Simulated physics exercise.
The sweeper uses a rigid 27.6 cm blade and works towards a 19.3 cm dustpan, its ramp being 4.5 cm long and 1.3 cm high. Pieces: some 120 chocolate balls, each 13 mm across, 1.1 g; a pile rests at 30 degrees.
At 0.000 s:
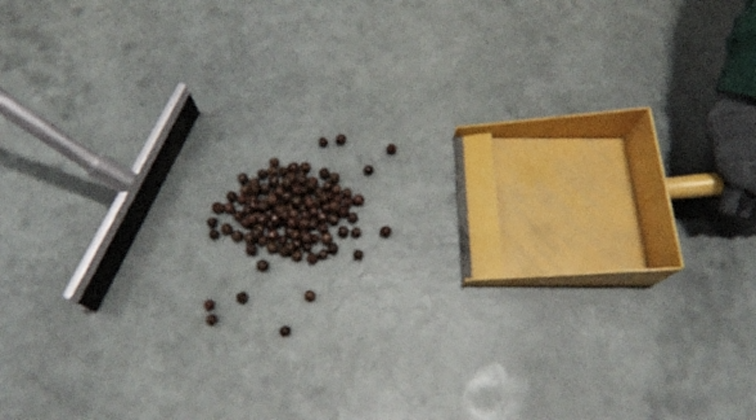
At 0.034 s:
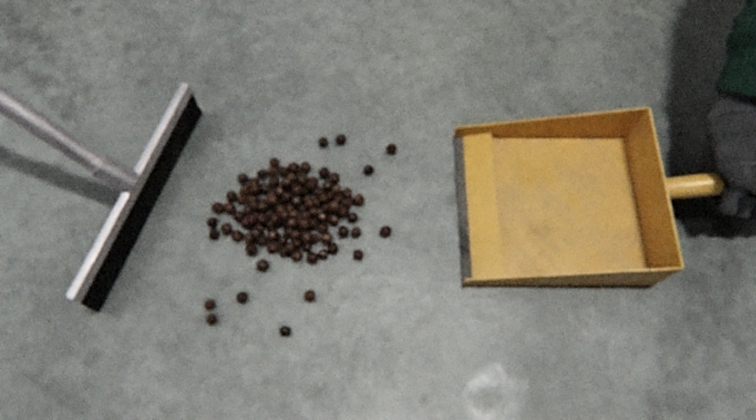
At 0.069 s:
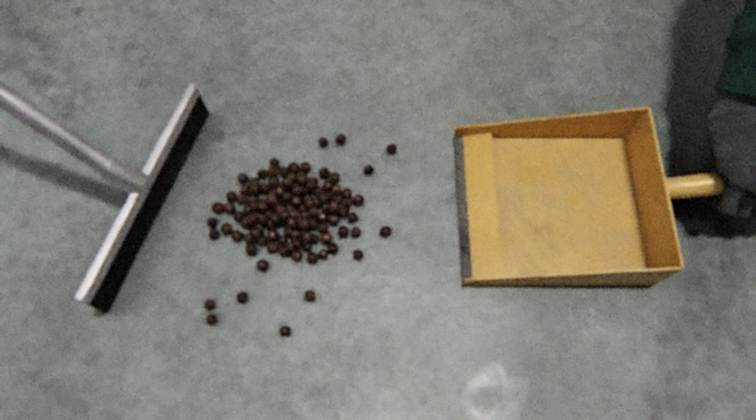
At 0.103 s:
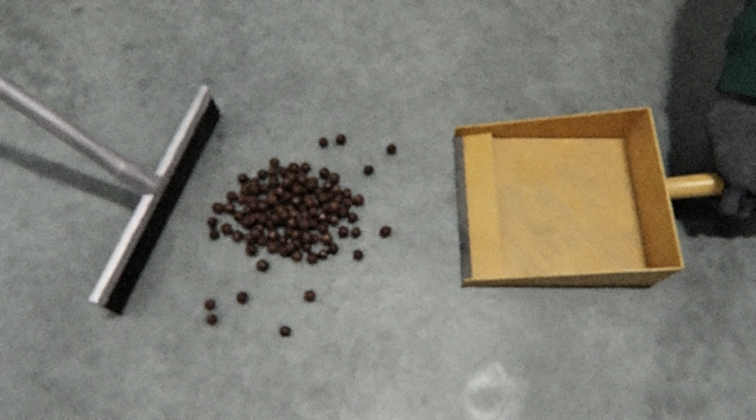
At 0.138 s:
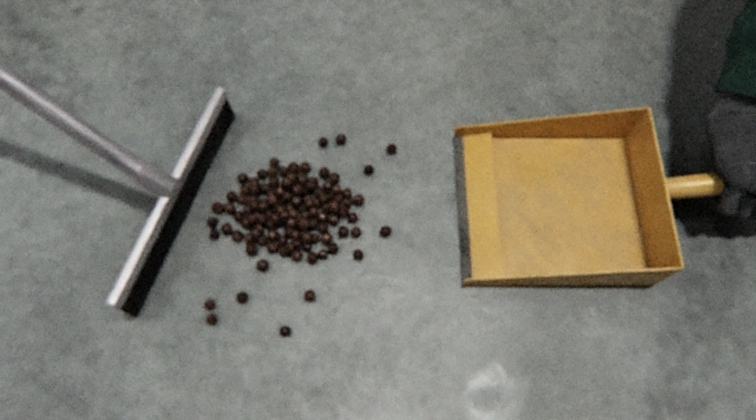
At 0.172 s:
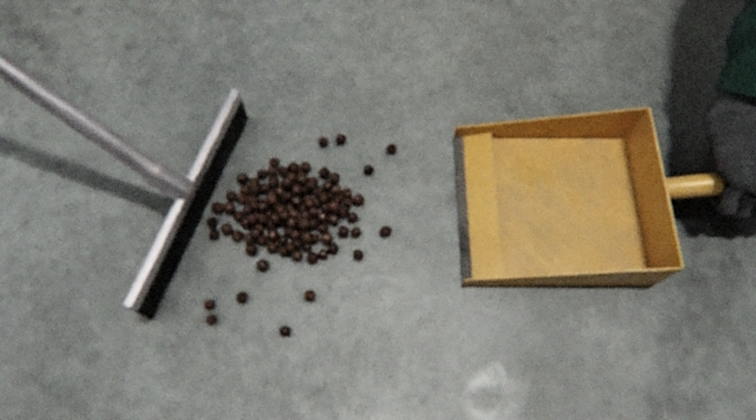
On a grey floor, a broom-like blade slides right, nearing a pile of brown balls.
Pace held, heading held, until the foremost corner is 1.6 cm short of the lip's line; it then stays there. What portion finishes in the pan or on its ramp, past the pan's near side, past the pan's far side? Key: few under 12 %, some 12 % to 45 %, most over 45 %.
Pan = some, near side = some, far side = few.
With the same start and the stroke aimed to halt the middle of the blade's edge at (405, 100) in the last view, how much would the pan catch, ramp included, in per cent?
That comes to near 0 percent.
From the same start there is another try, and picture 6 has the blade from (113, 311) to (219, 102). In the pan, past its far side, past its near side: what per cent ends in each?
Split: Pan = 20, far = 5, near = 40.
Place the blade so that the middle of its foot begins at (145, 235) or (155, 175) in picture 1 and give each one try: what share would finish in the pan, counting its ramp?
I'd put it near 20 per cent for the first and near 15 per cent for the second.
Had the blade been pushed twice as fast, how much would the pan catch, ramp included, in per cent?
Then roughly 30 per cent.
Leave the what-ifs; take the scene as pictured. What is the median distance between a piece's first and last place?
Around 20 centimetres.
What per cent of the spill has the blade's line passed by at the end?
About 0 percent.
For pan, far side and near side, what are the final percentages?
In per cent: Pan 20; near side 30; far side 5.
After 0.41 s, middle of the blade 19 cm from the lip; 0 % over the lip, far side 0 %, near side 10 %.
Then, at 0.57 s, middle of the blade 10 cm from the lip; 0 % over the lip, far side 0 %, near side 25 %.
After 0.85 s, middle of the blade 6 cm from the lip; 20 % over the lip, far side 0 %, near side 30 %.
By 1.4 s all is still; pan 20 %, near side 30 %, far side 5 %, in front of the lip or behind the blade 45 %.
